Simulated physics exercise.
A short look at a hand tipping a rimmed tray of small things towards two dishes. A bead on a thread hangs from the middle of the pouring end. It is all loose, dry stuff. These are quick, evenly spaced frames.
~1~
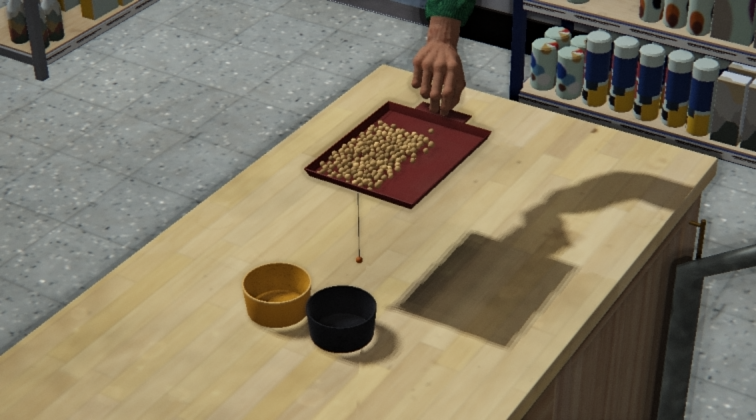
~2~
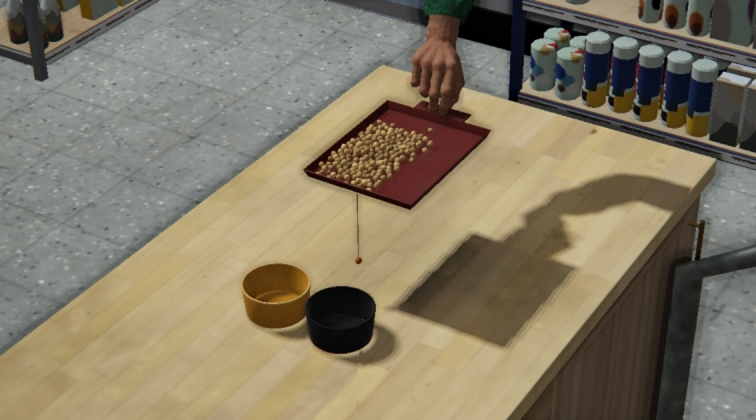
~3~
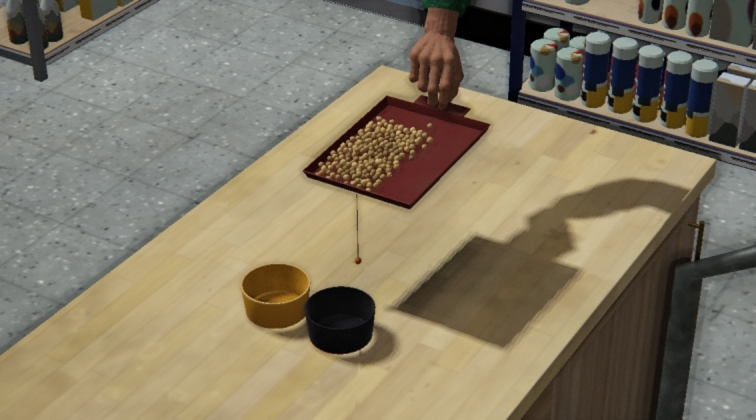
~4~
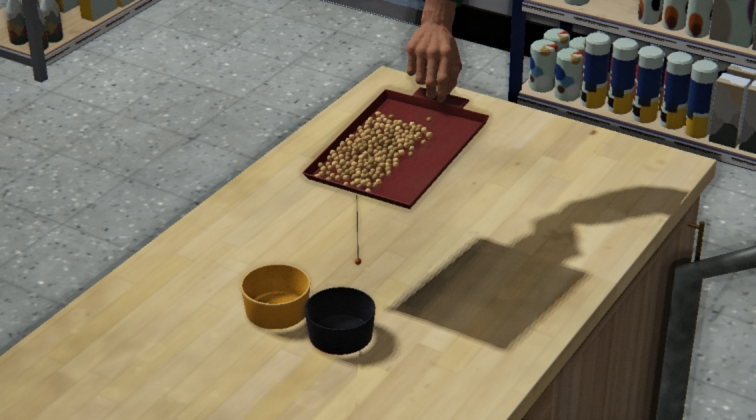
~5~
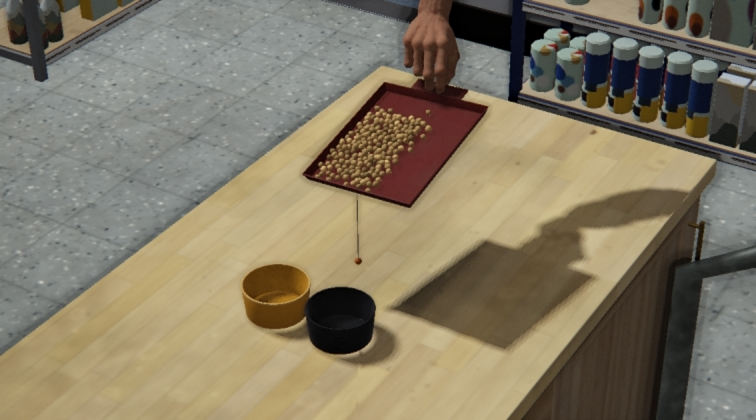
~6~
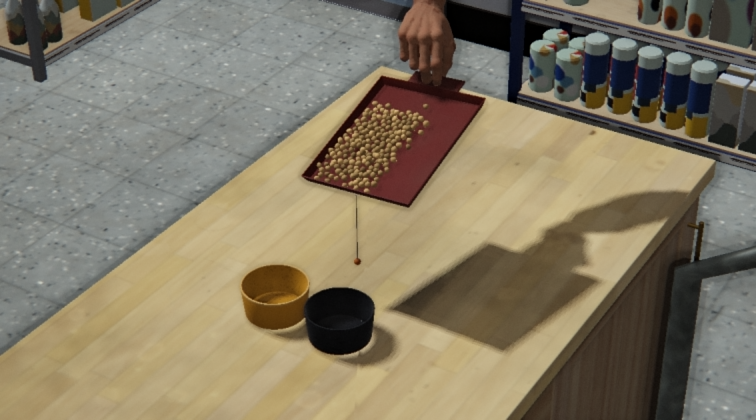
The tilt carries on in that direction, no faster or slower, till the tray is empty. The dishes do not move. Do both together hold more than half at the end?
Together they catch only the smaller part.
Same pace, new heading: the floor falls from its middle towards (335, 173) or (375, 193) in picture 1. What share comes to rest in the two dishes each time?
Roughly 10 per cent, and 30 per cent.
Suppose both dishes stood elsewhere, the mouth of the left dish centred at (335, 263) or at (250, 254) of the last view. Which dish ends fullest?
In turn: Left; right.
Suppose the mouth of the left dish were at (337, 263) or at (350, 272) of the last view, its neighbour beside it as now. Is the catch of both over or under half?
One: The smaller part. Two: Under half.
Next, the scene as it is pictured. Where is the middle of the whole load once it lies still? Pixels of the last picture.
Close to (303, 295).
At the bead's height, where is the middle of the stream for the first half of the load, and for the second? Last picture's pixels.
Around (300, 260) and then (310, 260).
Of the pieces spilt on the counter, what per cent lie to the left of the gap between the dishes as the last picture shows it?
Close to 40 per cent.
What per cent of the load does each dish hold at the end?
For the left dish some 20 %, for the right dish some 10 %.
Soon after the last picture, tray tipped steeply; nearly all on the tray; a stray few in the left dish; a stray few in the air.
A little later, tray tipped right over; a small part on the tray; a small part in the right dish; about a quarter in the left dish; about half outside both; about a quarter in the air.
Later still, tray tipped past a quarter turn; a small part in the right dish; about a quarter in the left dish; about two thirds outside both.
At rest, tray tipped past a quarter turn; a small part in the right dish; about a quarter in the left dish; about two thirds outside both.
